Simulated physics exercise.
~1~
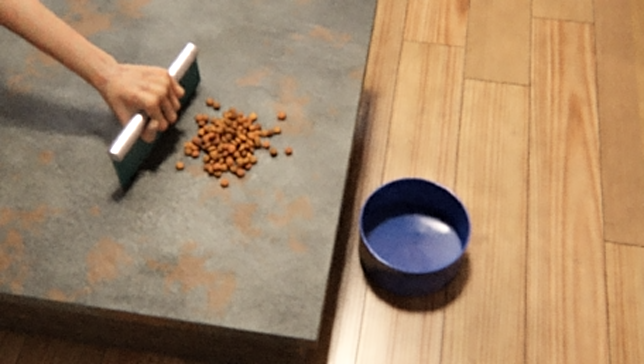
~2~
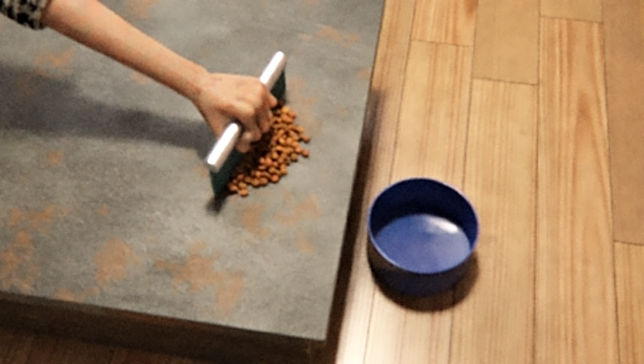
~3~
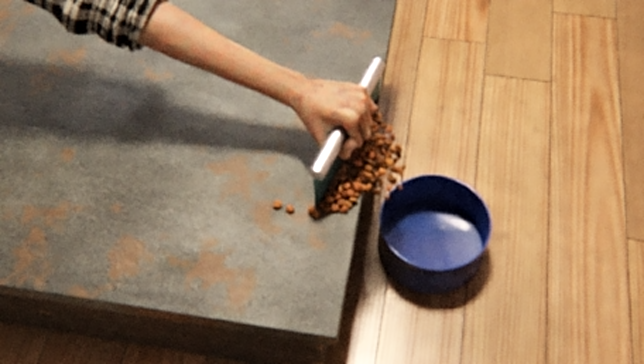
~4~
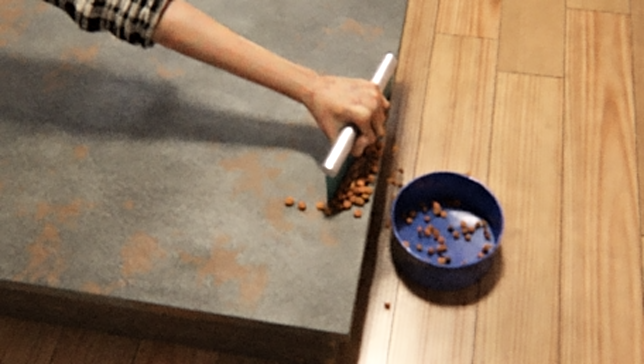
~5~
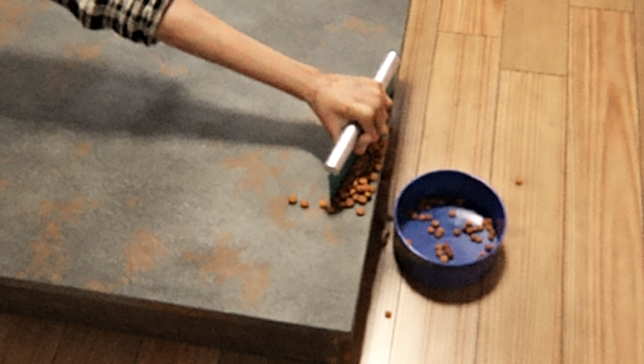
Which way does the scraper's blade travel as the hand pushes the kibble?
The blade travels to the right, toward the platform's edge on the side where the blue pot sits.
